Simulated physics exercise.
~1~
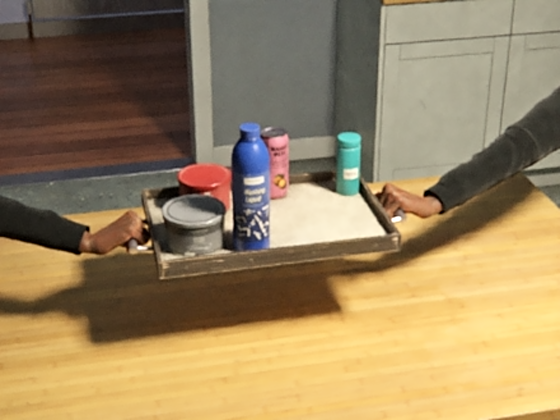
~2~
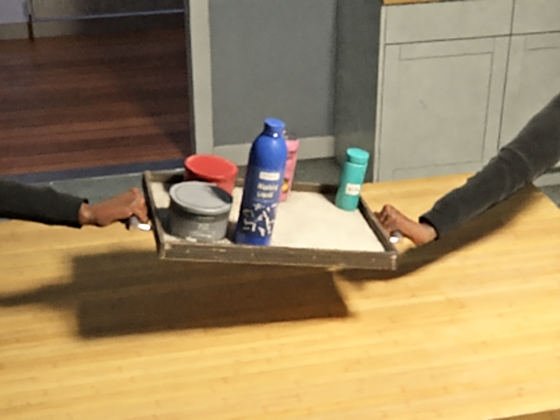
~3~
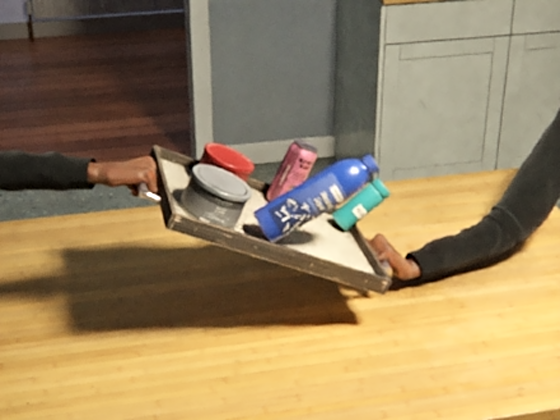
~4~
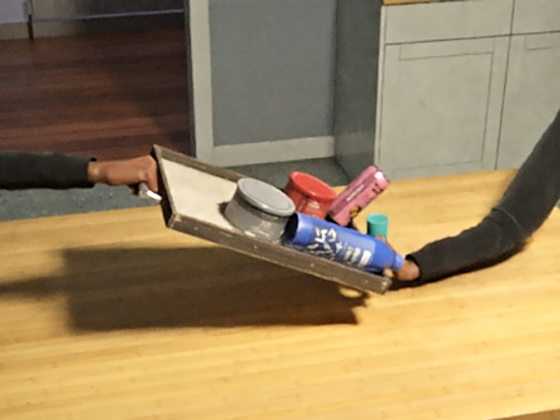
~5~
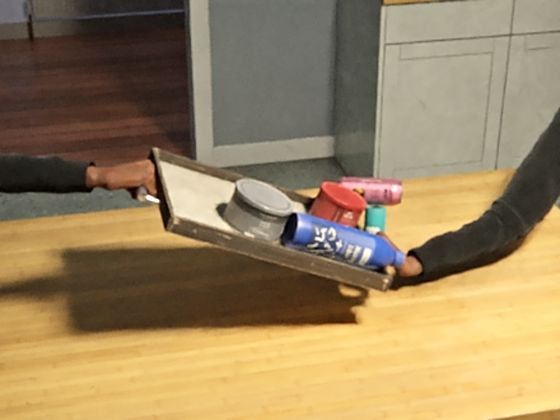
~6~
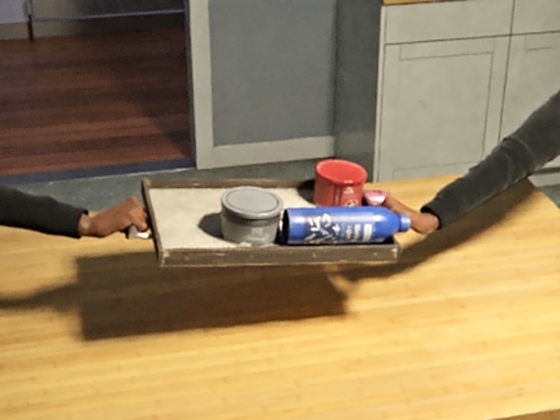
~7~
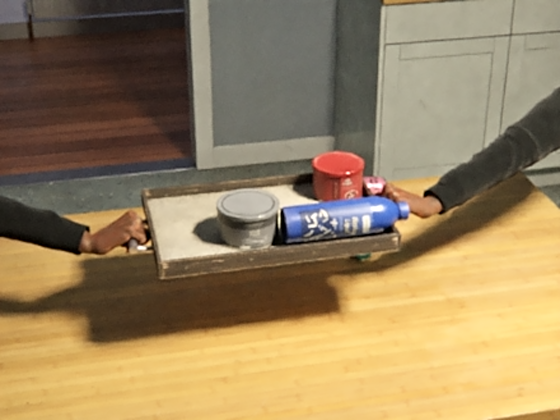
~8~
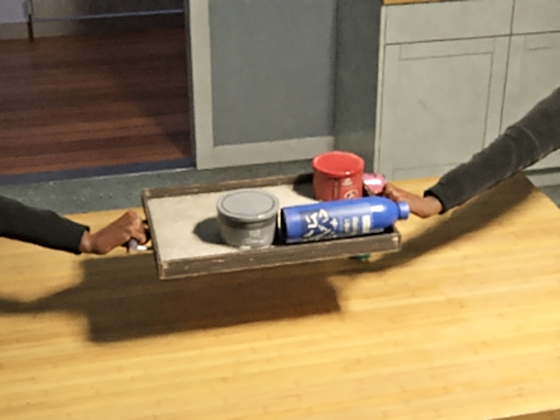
The clip shows two hands tilting a loaded tray down to the right, toppling a blue bottle and sliding red and grey tubs rightward, before levelling it with these three aboard, while a pink can and turquoise shaker end up off the tray.
